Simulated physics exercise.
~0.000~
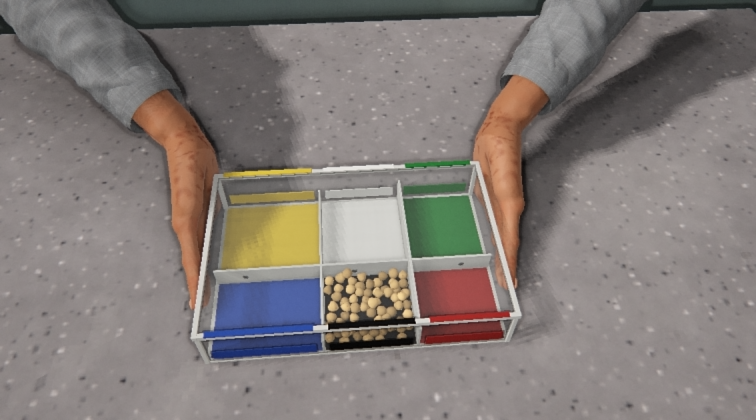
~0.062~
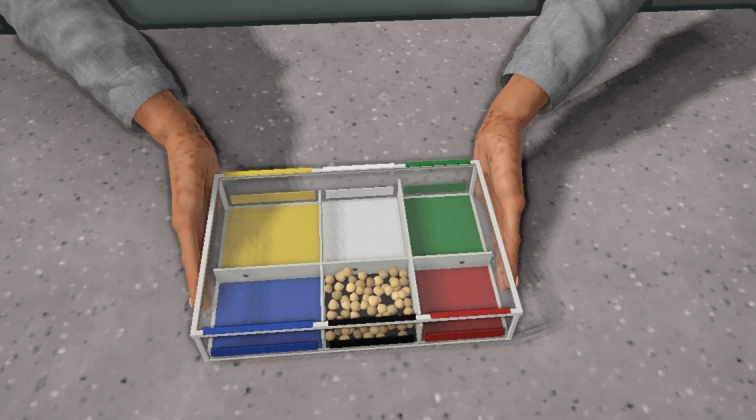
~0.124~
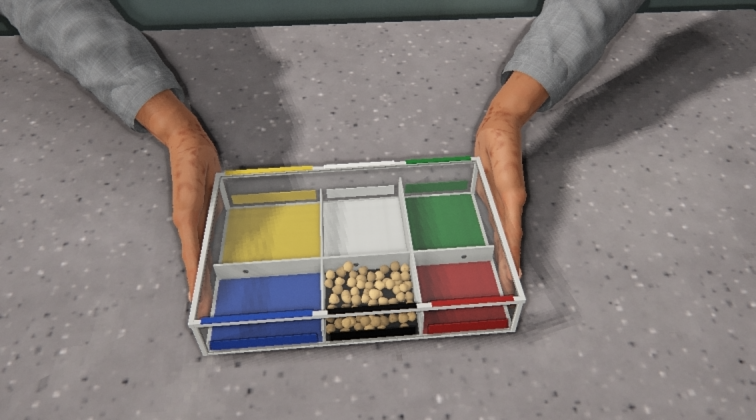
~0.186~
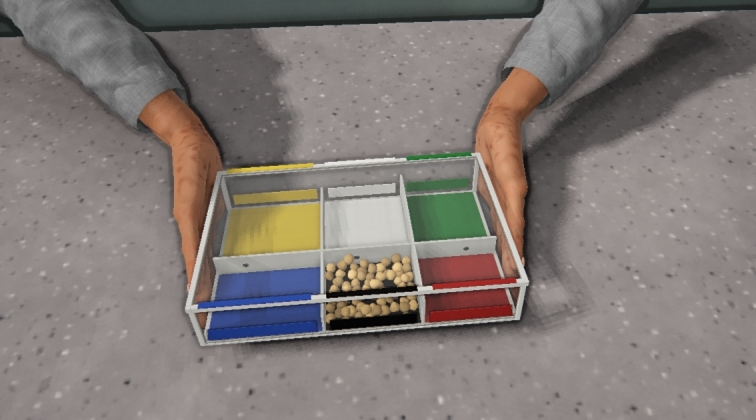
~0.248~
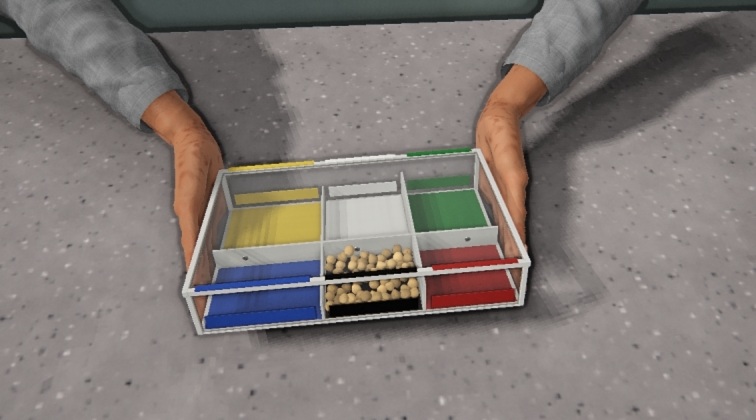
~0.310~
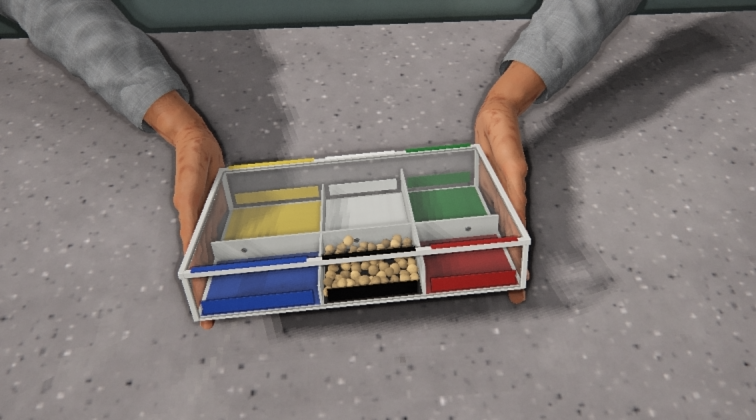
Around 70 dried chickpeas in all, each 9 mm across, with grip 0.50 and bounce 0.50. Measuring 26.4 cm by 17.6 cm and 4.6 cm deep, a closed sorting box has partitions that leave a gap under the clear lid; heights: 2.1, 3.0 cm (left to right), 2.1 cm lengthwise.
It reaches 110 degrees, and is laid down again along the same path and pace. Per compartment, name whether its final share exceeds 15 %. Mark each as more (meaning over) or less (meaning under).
Red - less; blue - less; green - less; yellow - more; white - more; black - less.
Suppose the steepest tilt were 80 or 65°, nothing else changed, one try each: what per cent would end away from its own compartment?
Roughly 15 percent, then roughly 5 percent.
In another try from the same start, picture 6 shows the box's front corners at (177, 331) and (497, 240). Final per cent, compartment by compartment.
Result - red: 0 %; blue: 50 %; green: 0 %; yellow: 50 %; white: 0 %; black: 0 %.
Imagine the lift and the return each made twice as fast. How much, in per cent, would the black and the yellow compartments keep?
My answer: Black gets 0 %, while yellow gets 45 %.
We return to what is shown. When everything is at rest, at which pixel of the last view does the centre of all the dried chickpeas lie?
Close to pixel (331, 202).
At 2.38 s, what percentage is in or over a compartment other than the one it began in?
It comes to some 100 per cent.
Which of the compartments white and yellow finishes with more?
The white one.
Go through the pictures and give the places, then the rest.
Box tilt 0 degrees, front corners at (197, 335) and (516, 314); black 100 %, in the first frame.
Box tilt 1 degrees, front corners at (197, 332) and (517, 310), in the second frame.
Box tilt 5 degrees, front corners at (195, 322) and (520, 298), lowest corner left back, in the third frame.
Box tilt 10 degrees, front corners at (192, 307) and (522, 281), lowest corner left back, in the fourth frame.
Box tilt 15 degrees, front corners at (189, 291) and (524, 261), lowest corner left back, in the fifth frame.
Box tilt 19 degrees, front corners at (185, 273) and (524, 240), lowest corner left back; black 100 %. The box's pace is about 80 degrees a second, in the sixth frame.
After 1.55 s, tilt 110 degrees; yellow 15 %, white 55 %, black 30 %.
After 2.38 s, tilt 49 degrees; yellow 45 %, white 55 %.
After 3.22 s, tilt 0 degrees; yellow 45 %, white 55 %.
By 3.5 s all is still; red 0 %, blue 0 %, green 0 %, yellow 45 %, white 55 %, black 0 %.
